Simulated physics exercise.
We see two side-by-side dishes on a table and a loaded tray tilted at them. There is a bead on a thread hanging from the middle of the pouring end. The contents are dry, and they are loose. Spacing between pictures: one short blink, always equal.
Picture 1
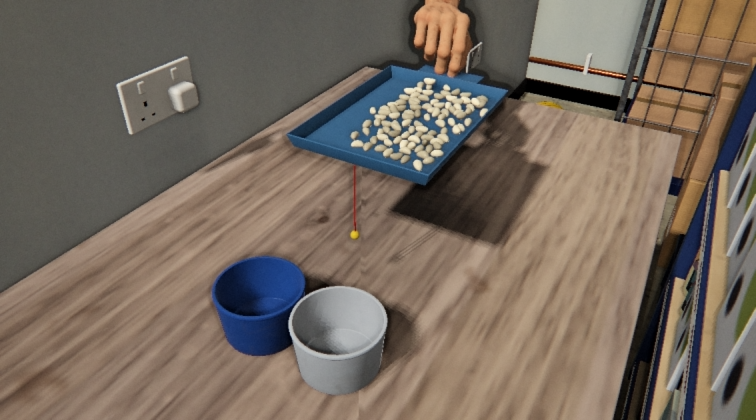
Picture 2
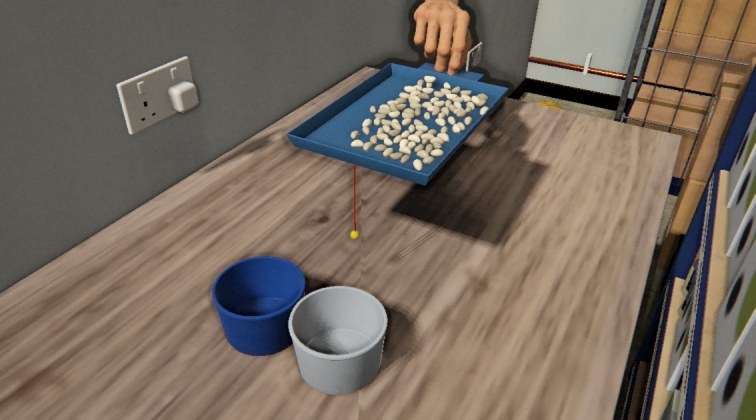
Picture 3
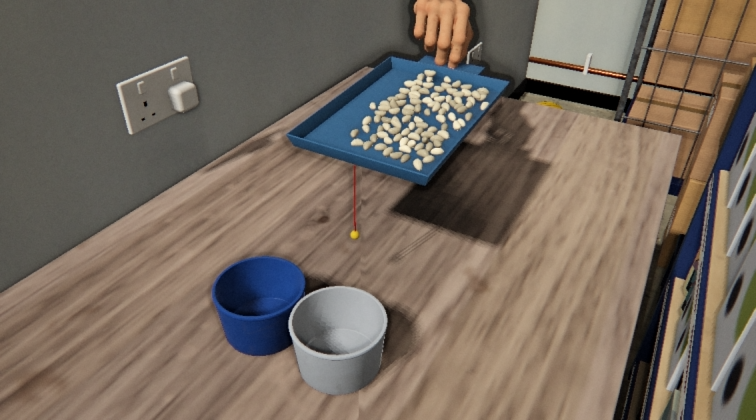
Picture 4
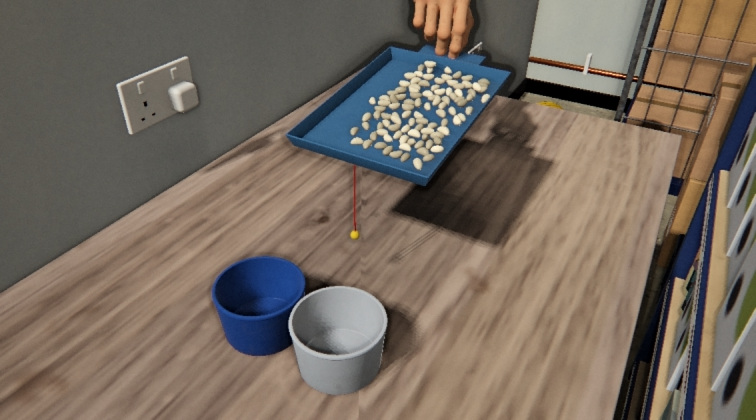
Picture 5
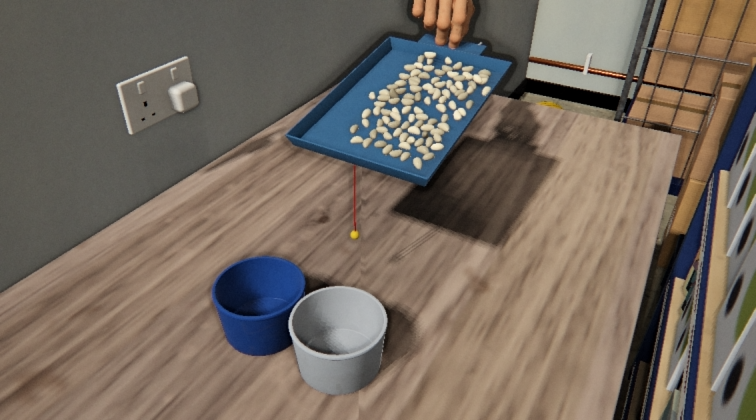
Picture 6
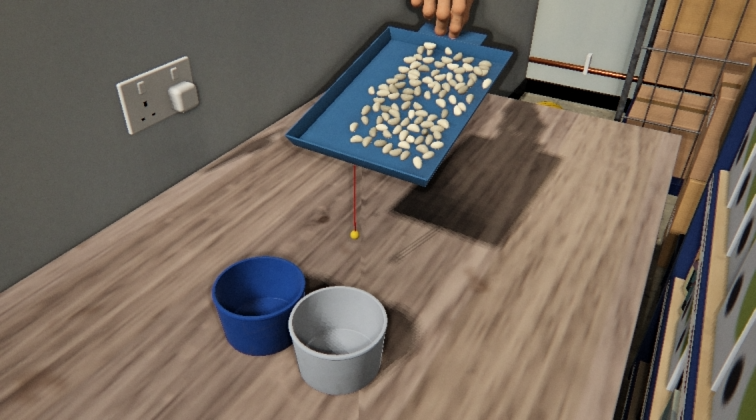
A hand slowly tilts a blue tray of white beans above two small dishes.
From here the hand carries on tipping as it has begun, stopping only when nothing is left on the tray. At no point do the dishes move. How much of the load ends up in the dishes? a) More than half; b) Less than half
The answer is b.
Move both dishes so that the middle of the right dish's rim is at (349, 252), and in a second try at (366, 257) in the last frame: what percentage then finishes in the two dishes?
Trial 1 around 30 percent, trial 2 around 50 percent.
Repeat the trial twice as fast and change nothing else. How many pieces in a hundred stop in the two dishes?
About 30 in a hundred.
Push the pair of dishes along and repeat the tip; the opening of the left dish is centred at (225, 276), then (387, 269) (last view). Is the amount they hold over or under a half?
First try: Lower than half; second try: Higher than half.
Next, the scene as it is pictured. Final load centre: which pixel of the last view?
Centre at rest, last view: Approx. (377, 322).
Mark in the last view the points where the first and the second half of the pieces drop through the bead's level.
(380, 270), then (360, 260).
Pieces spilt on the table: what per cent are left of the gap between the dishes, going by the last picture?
10 %, near enough.
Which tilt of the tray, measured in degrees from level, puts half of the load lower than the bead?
The angle is around 95°.
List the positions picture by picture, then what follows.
The first picture shows corners of the pouring end at (293, 133) and (426, 171), level; middle of the load at (427, 117), white beans; left dish at (233, 330); right dish at (313, 369); bead on its thread at (355, 235).
The second picture shows corners of the pouring end at (293, 133) and (426, 172), level; middle of the load at (427, 116).
The third picture shows corners of the pouring end at (293, 133) and (425, 172), tipped barely, level across its low end; middle of the load at (427, 112).
The fourth picture shows corners of the pouring end at (292, 133) and (425, 173), tipped a little, level across its low end; middle of the load at (427, 107).
The fifth picture shows corners of the pouring end at (292, 133) and (425, 174), tipped a little, level across its low end; middle of the load at (427, 101).
The sixth picture shows corners of the pouring end at (291, 133) and (424, 175), tipped a little, level across its low end; middle of the load at (427, 95); left dish at (233, 330); right dish at (313, 369).
Soon after the last picture, tray tipped steeply; nearly all on the tray; a stray few in the air.
A little later, tray tipped right over; about a quarter on the tray; a stray few in the right dish; about half outside both; about a quarter in the air.
Later still, tray tipped past a quarter turn; a stray few in the right dish; a stray few in the left dish; nearly all outside both.
At rest, tray tipped past a quarter turn; a stray few in the right dish; a stray few in the left dish; nearly all outside both.
